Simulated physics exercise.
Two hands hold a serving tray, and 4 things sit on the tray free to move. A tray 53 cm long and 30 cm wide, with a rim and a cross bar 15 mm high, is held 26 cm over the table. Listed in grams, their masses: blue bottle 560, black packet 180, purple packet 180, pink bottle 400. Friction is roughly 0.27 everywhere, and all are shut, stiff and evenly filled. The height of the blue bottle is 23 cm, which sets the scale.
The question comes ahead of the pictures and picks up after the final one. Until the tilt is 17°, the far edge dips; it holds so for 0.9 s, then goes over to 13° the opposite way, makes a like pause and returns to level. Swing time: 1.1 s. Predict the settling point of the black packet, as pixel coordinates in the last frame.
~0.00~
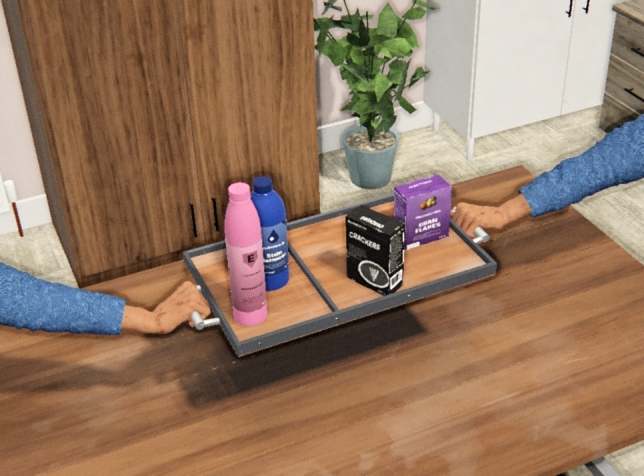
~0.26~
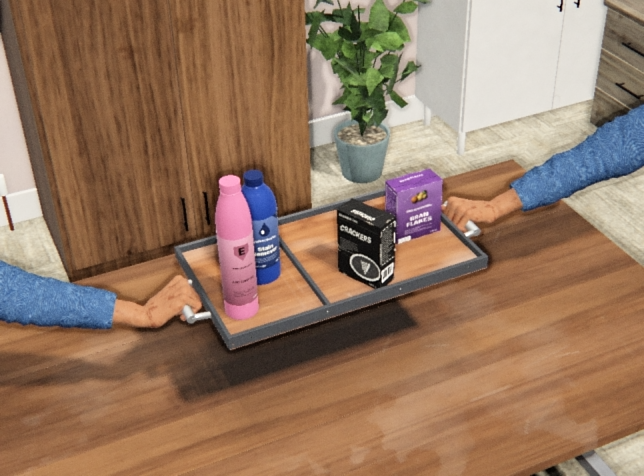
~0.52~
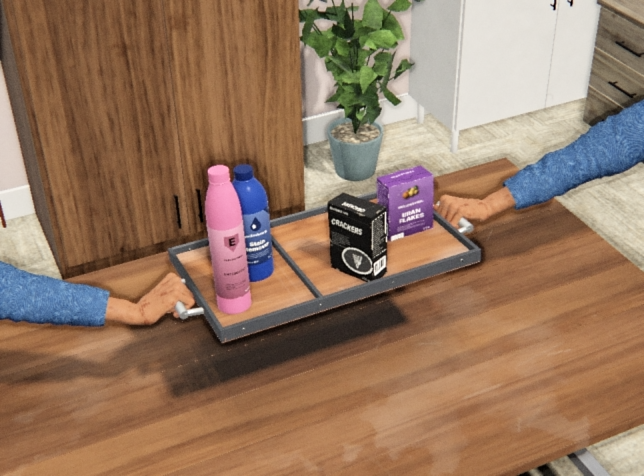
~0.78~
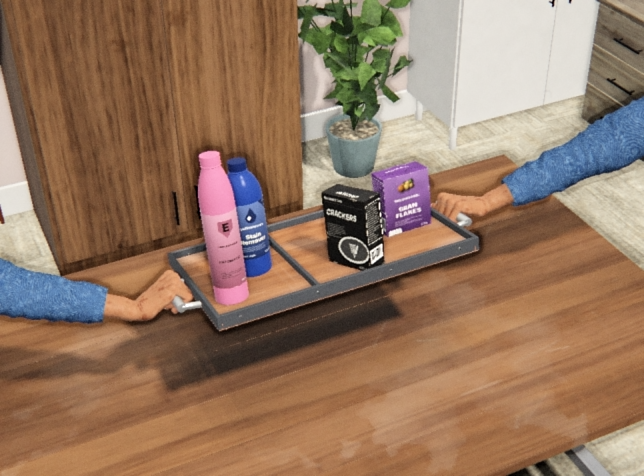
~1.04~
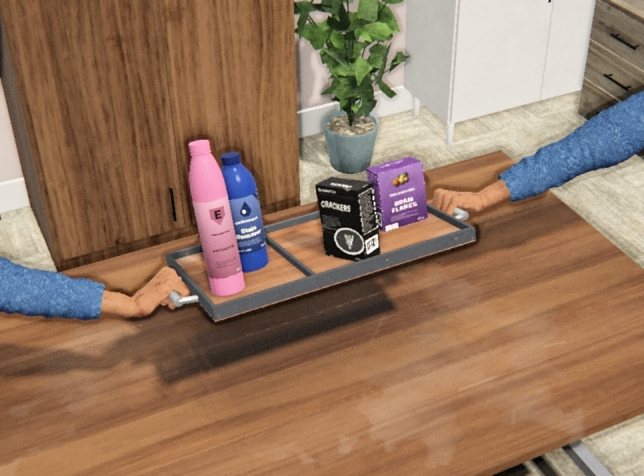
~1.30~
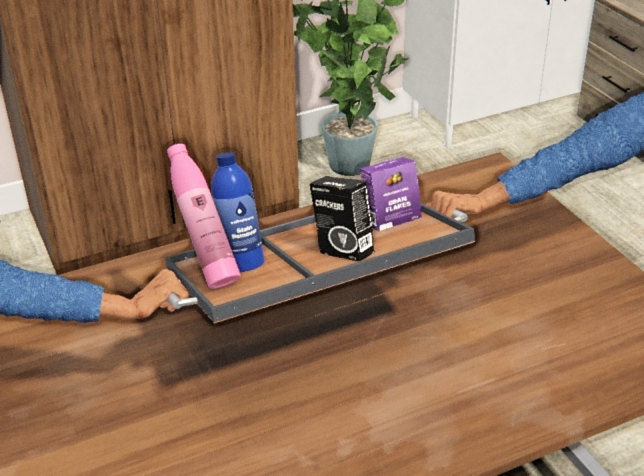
Settling point: Roughly (311, 192).
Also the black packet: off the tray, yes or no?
The black packet ends on the tray.
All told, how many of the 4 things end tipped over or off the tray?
I make it 3.
Around 1.60 s, tray tilted 17°, far edge down; pink bottle now off the tray; black packet shifted 8 cm near (331, 211); purple packet shifted 8 cm.
Around 2.20 s, tray tilted 17°, far edge down; blue bottle and purple packet now off the tray; black packet shifted 18 cm near (308, 200).
Around 2.60 s, tray tilted 5°, far edge down; black packet shifted 18 cm near (310, 194).
Around 3.20 s, tray tilted 13°, near edge down; black packet shifted 18 cm near (315, 189).
Finally (5.6 s), off the tray, blue bottle, purple packet and pink bottle; not toppled but over 5 cm from the start, black packet. In the last view, black packet near (311, 192).
